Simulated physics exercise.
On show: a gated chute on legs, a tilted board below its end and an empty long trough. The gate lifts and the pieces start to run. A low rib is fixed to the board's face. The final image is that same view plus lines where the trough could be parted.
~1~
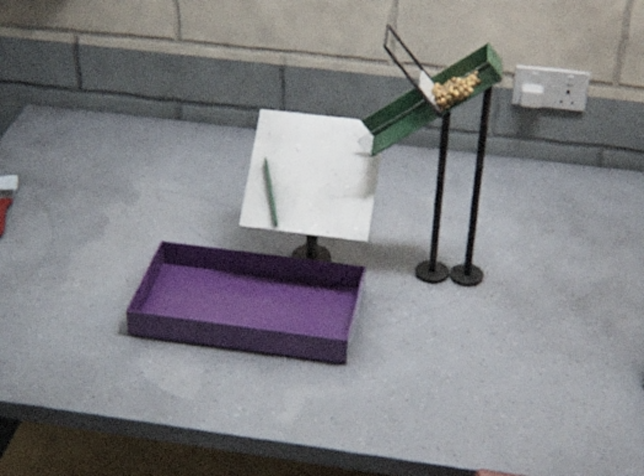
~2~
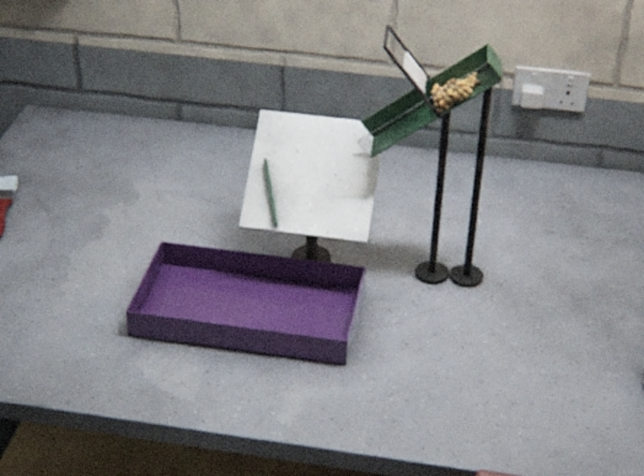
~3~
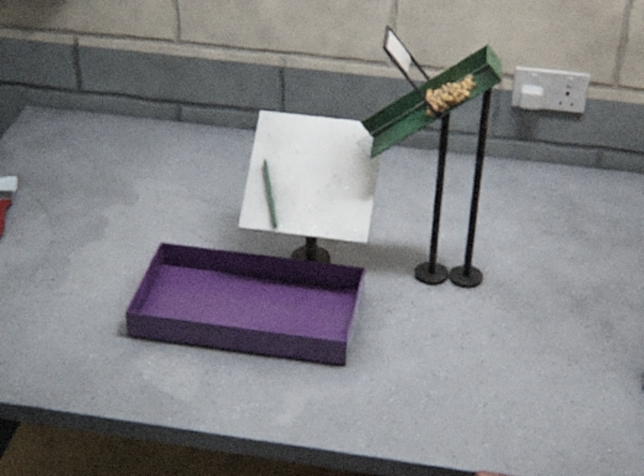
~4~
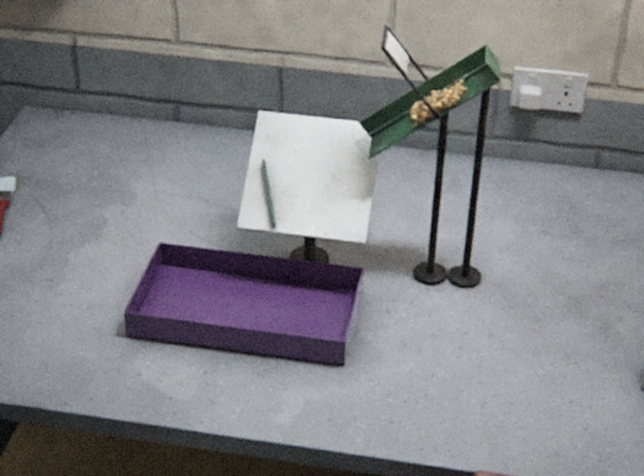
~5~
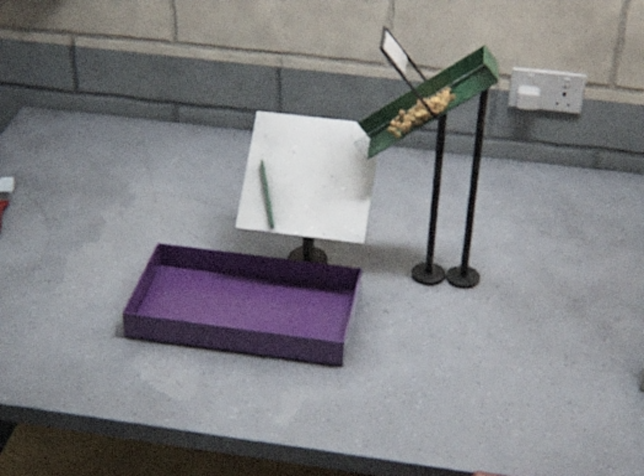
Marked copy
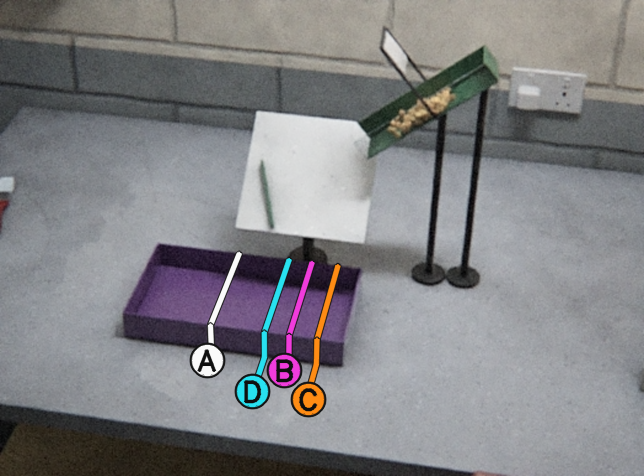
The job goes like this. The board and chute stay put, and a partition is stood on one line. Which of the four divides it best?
Choose D.
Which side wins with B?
Left.
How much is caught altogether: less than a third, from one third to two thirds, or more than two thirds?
It is more than two thirds.
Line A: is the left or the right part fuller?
The right side.
On the marked copy, line A crosses the front rim at (210, 324); line B crosses the front rim at (289, 335); line C crosses the front rim at (317, 338); line D crosses the front rim at (264, 331).
If A is chosen, of what is caught, not one piece on the left of the divider, every piece on the right.
If B is chosen, of what is caught, the larger part on the left of the divider, about a tenth on the right.
If C is chosen, of what is caught, every piece on the left of the divider, not one piece on the right.
If D is chosen, of what is caught, roughly half on the left of the divider, roughly half on the right.
